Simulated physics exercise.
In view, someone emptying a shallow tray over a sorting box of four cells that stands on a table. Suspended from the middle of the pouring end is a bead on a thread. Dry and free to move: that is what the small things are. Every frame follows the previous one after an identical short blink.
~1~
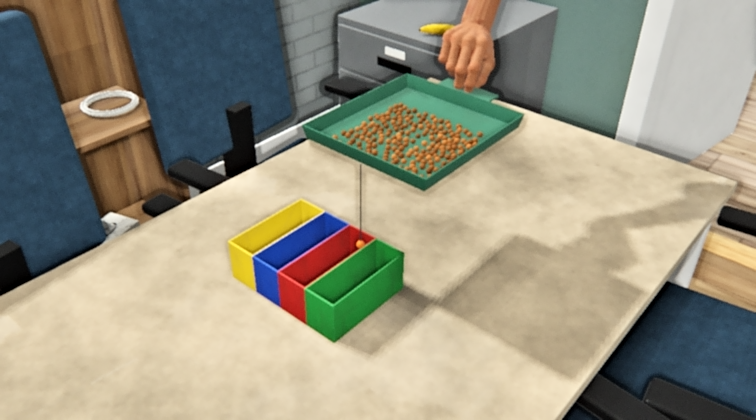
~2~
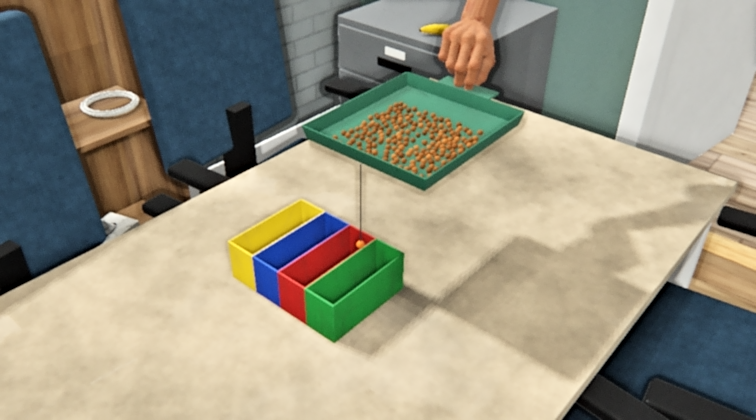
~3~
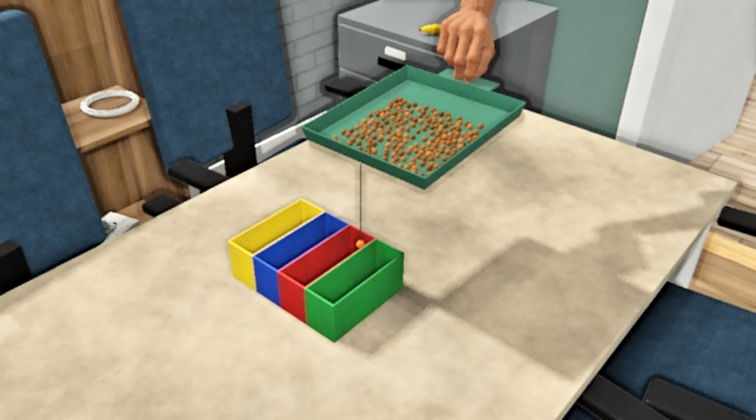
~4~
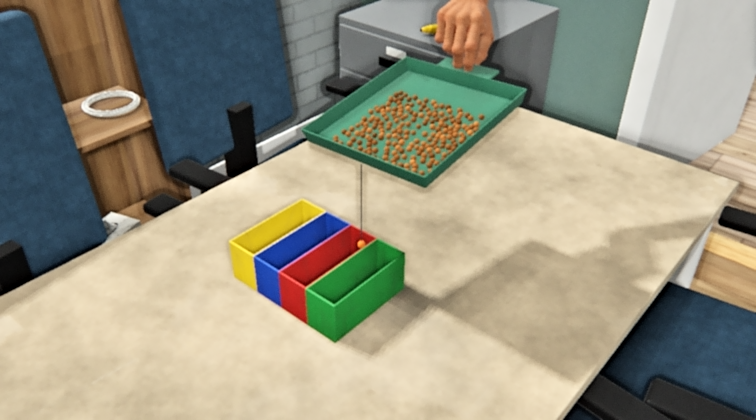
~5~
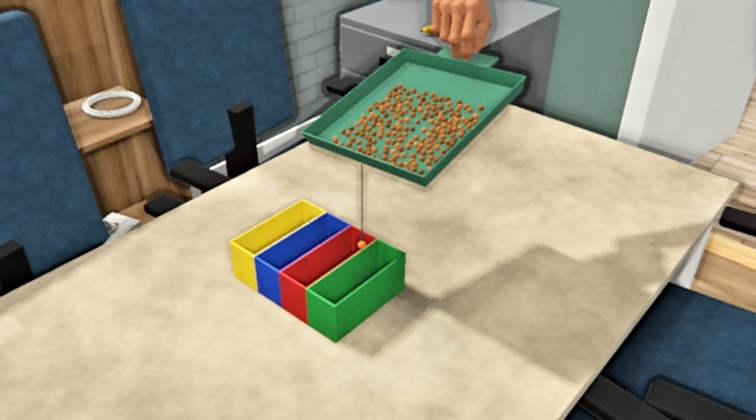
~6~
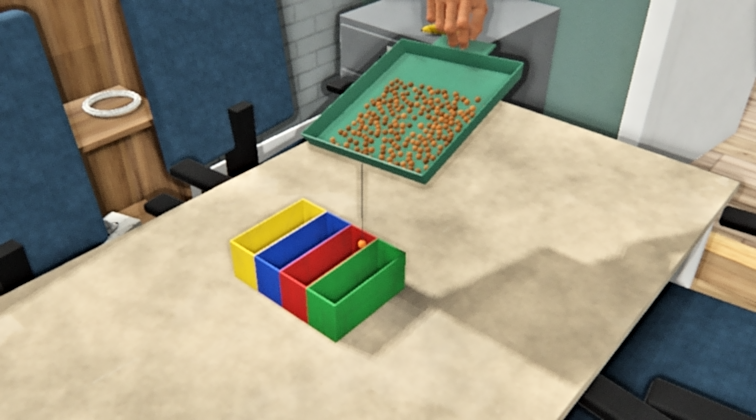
Above a four-colored box on a table, a hand gradually tilts a green tray of small balls.
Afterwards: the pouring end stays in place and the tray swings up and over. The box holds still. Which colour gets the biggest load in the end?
The blue cell gets the biggest load.
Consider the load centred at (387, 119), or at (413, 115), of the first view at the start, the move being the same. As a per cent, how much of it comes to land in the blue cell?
About 60 % and 70 %.
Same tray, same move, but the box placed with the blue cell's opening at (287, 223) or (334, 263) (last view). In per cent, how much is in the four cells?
Roughly 80 per cent, and 70 per cent.
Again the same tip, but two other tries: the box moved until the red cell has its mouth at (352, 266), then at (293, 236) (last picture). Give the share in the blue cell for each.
You'd get 30 in a hundred first and 0 in a hundred after that.
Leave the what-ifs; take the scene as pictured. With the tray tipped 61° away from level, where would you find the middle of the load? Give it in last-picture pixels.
Mark it at roughly (355, 138) in the final frame.
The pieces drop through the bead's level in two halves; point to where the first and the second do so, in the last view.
First half (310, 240); second half (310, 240).
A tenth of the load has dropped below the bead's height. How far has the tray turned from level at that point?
Close to 105° of tilt at that moment.
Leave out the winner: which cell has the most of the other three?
The answer would be the red cell.
Soon, tray tipped steeply; nearly all on the tray; a stray few falling or outside the box.
A while on, tray tipped right over; nearly all on the tray; a small part in the blue cell; a stray few in the yellow cell; a small part falling or outside the box.
Towards the end, tray tipped past a quarter turn; about half in the blue cell; about a quarter in the red cell; a small part in the green cell; a small part in the yellow cell; a stray few falling or outside the box.
Finally, tray tipped past a quarter turn; about half in the blue cell; about a quarter in the red cell; a small part in the green cell; a small part in the yellow cell; a stray few outside the box.
